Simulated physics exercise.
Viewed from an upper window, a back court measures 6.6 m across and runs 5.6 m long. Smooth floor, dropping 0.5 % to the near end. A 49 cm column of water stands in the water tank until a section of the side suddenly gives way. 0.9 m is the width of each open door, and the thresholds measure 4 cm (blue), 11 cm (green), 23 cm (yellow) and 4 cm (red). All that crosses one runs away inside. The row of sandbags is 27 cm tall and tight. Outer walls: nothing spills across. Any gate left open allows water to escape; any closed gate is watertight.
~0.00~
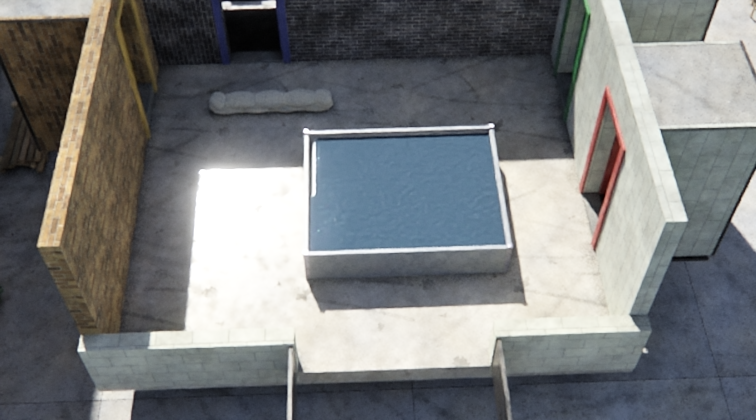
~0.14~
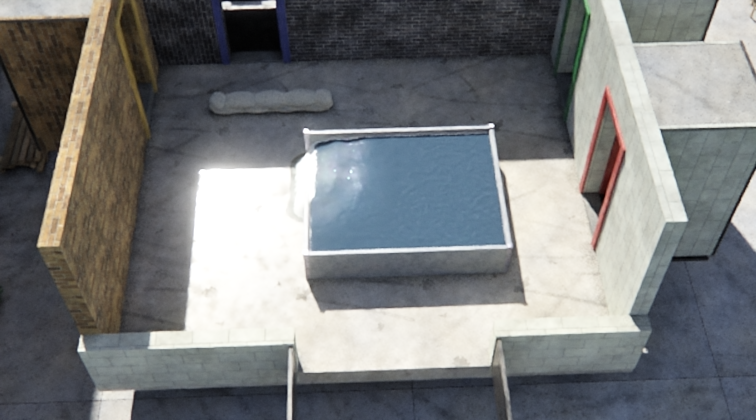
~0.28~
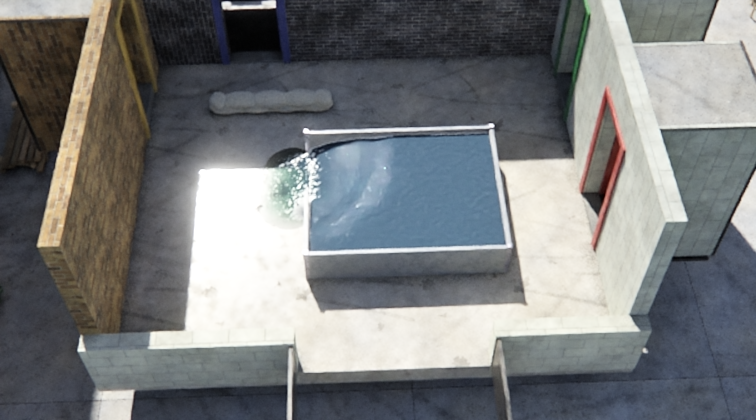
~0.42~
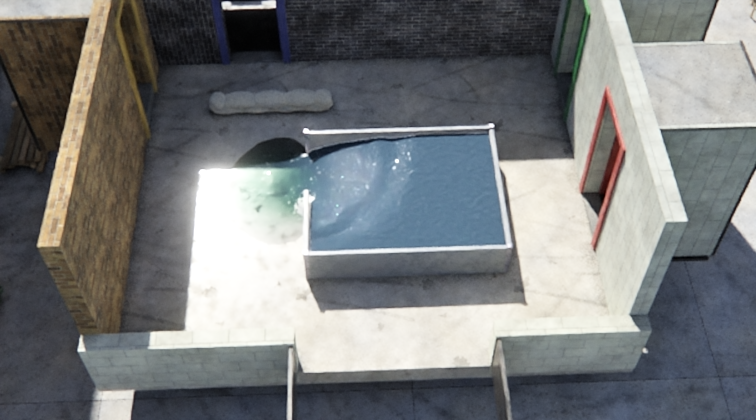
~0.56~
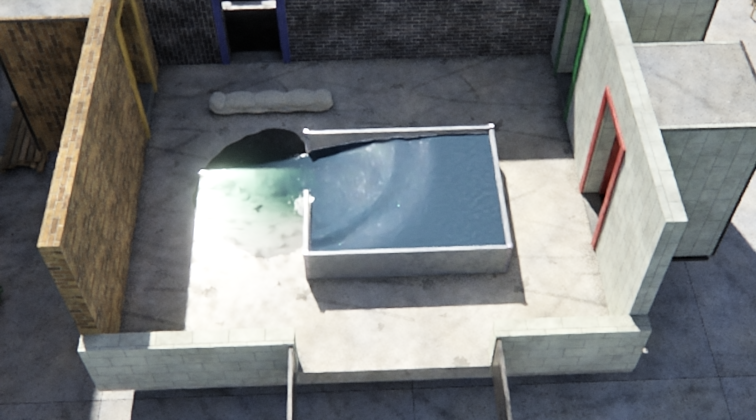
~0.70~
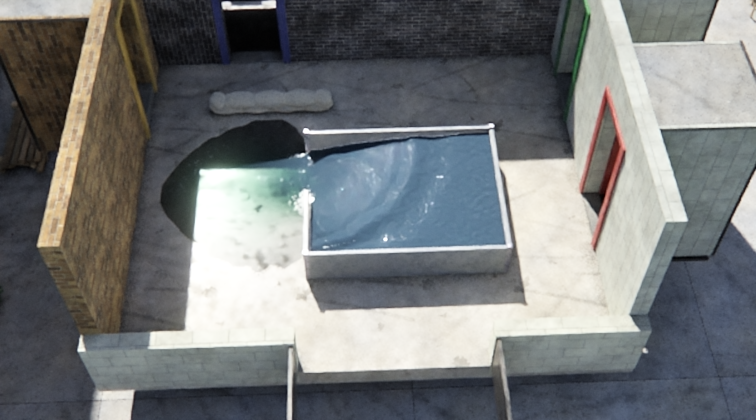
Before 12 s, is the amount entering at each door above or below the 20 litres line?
At the blue door the inflow will break the limit, at the green door the inflow will remain within the limit, at the yellow door the inflow will remain within the limit, at the red door the inflow will break the limit.
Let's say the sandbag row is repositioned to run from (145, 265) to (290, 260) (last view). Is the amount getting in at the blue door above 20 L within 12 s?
Limit check - blue: Fail, exceeded.
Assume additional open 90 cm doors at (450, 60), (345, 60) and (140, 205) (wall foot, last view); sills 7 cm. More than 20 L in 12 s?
First doorway falls short, second falls short, third gets there.
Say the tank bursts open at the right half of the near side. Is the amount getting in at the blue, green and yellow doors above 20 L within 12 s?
Result: Blue limit not passed, green limit not passed, yellow limit not passed.
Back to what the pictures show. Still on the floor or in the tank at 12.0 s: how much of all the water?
Roughly 90 percent.
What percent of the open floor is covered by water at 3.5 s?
Some 40 per cent of it.
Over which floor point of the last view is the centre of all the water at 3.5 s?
Around (311, 200) in the last picture.
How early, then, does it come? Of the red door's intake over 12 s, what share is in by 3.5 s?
Some 0 per cent by then.
After 1.4 s water covers 20 % of the floor and is deepest (27 cm) near (298, 177); blue door not reached, green door not reached, yellow door not reached, red door not reached.
After 2.2 s water covers 25 % of the floor and is deepest (30 cm) near (152, 121); blue door not reached, green door not reached, yellow door 25 cm at the sill, 0 L in, red door not reached.
After 3.5 s water covers 40 % of the floor and is deepest (28 cm) near (159, 73); blue door 7 cm at the sill, 0 L in, green door not reached, yellow door 18 cm at the sill, 3 L in, red door not reached.
After 7.0 s water covers 90 % of the floor and is deepest (17 cm) near (116, 363); blue door 7 cm at the sill, 28 L in, green door 9 cm at the sill, 0 L in, yellow door 14 cm at the sill, 3 L in, red door not reached.
After 12.0 s water covers 95 % of the floor and is deepest (12 cm) near (568, 159); blue door 5 cm at the sill, 47 L in, green door 8 cm at the sill, 0 L in, yellow door 8 cm at the sill, 3 L in, red door 11 cm at the sill, 51 L in.
